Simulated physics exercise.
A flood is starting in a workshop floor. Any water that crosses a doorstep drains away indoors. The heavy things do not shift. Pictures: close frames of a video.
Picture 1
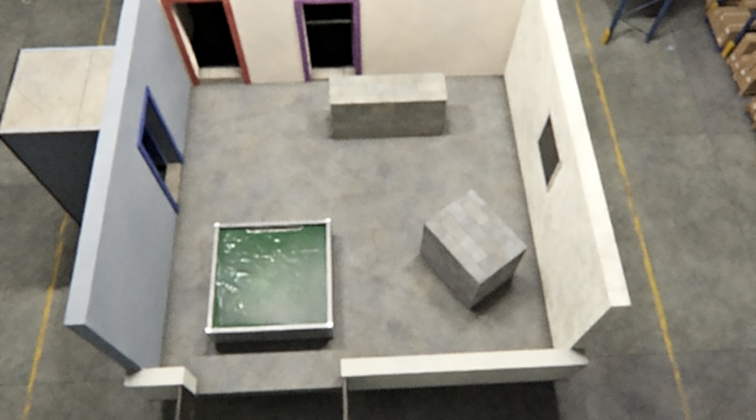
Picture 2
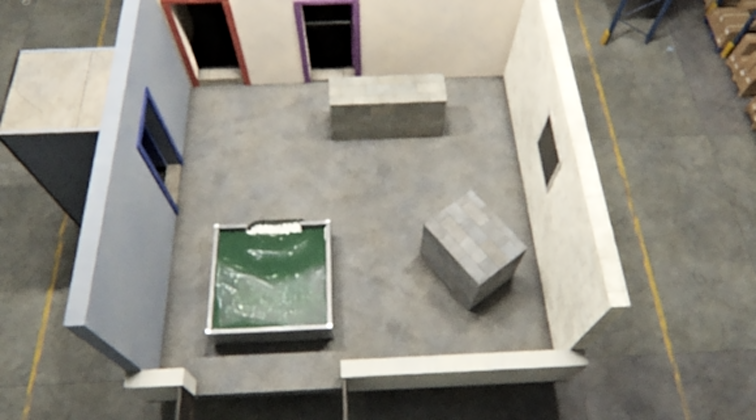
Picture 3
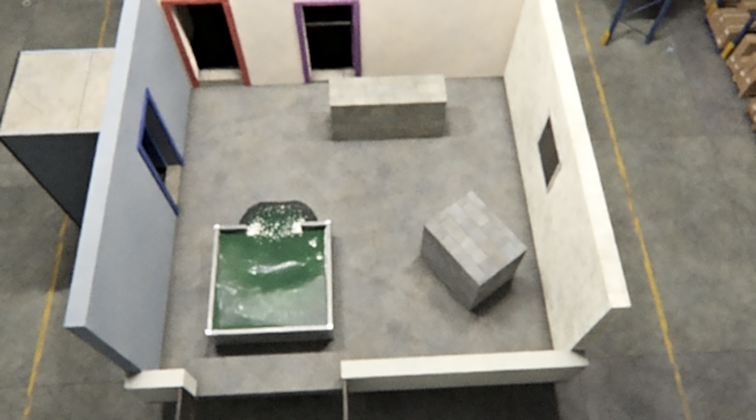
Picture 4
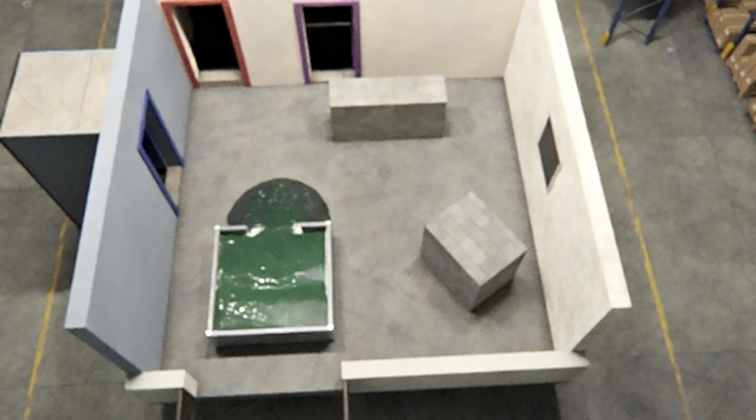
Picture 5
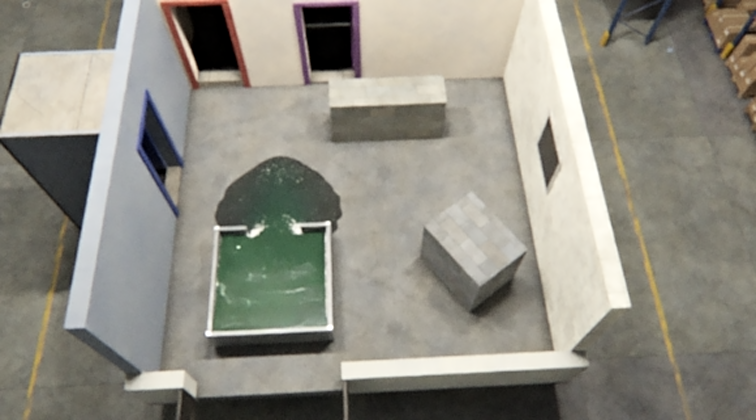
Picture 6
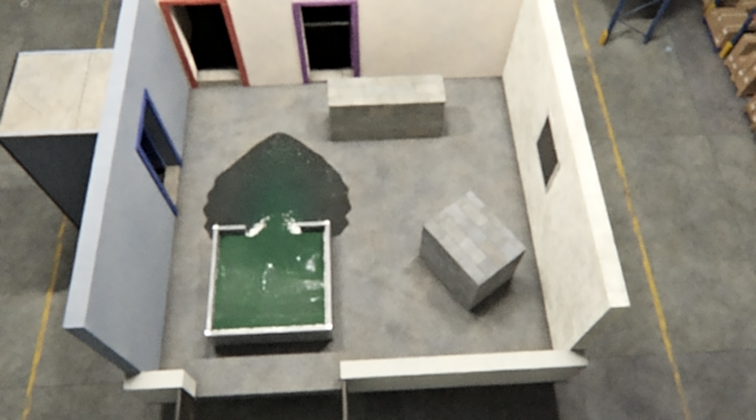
In a roofless walled room on a workshop floor, green water in an open square tank surged and poured through a gap on its far side, spreading a dark, widening puddle toward the back wall.
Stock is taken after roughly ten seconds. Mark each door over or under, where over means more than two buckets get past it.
Purple door - over; red door - under; blue door - under.
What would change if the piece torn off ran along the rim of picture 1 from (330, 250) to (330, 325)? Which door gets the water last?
It's the blue one.
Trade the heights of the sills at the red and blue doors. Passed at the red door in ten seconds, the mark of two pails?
After the swap, the red door overshoots.
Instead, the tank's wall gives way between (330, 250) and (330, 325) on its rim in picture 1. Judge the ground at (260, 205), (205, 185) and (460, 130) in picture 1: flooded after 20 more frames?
First kept bare, second kept bare, third soaked through.
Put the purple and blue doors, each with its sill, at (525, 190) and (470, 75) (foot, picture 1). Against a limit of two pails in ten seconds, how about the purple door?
From what I can tell, the purple door does not reach it.
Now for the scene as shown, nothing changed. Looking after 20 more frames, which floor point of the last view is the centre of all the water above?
At about (278, 200).
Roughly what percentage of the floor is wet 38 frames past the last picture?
Roughly 60 percent, I reckon.
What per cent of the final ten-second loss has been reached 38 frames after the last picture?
About 80 per cent.
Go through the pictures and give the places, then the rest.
The first frame shows still water in the open tank at (272, 275).
In the second frame, water pours out on the open tank's far side and has run to a hidden place.
In the third frame, water pours out on the open tank's far side and has run to (296, 205).
In the fourth frame, the front is at (290, 183), out from the gap on the open tank's far side.
In the fifth frame, water pours out on the open tank's far side and has run to (289, 161).
In the sixth frame, the front is at (282, 137), out from the gap on the open tank's far side.
A moment on, water covers 25 % of the floor; the purple door not reached, the red door not reached, the blue door not reached.
Next, water covers 35 % of the floor; the purple door under two buckets in, the red door wet at the sill, nothing in, the blue door wet at the sill, nothing in.
Then, water covers 45 % of the floor; the purple door over two buckets in, the red door wet at the sill, nothing in, the blue door wet at the sill, nothing in.
Later, water covers 60 % of the floor; the purple door over two buckets in, the red door wet at the sill, nothing in, the blue door wet at the sill, nothing in.
In the end, water covers 75 % of the floor; the purple door over two buckets in, the red door wet at the sill, nothing in, the blue door wet at the sill, nothing in.
